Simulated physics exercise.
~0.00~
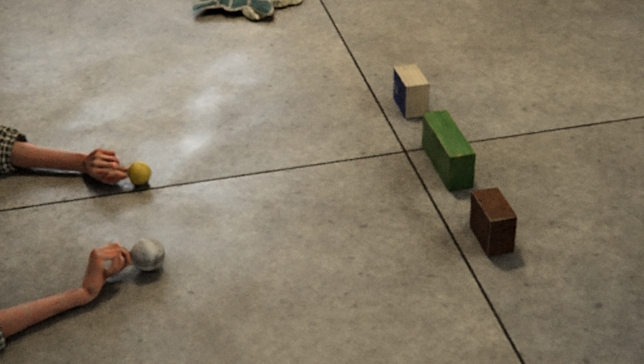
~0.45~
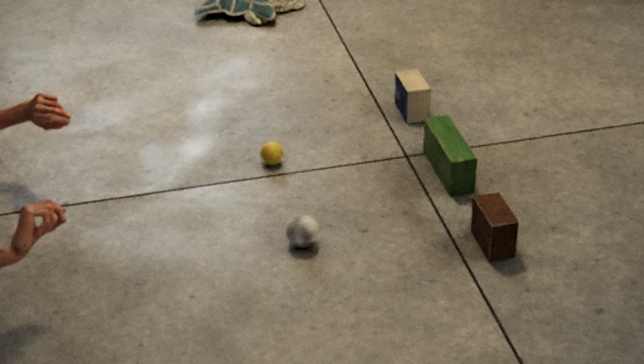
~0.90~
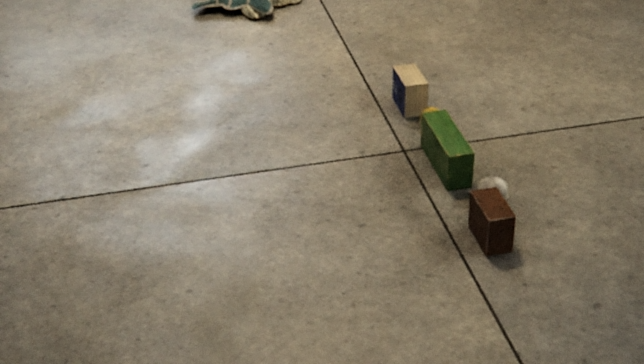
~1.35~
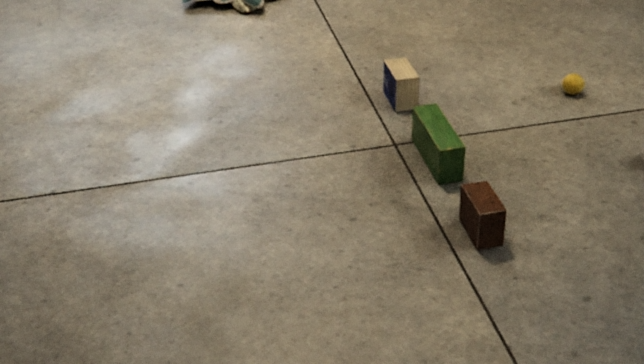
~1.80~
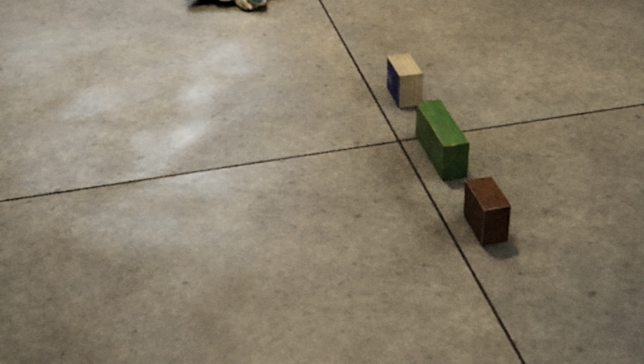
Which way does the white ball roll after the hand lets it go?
The white ball rolls to the right, toward the row of blocks and on through a gap.
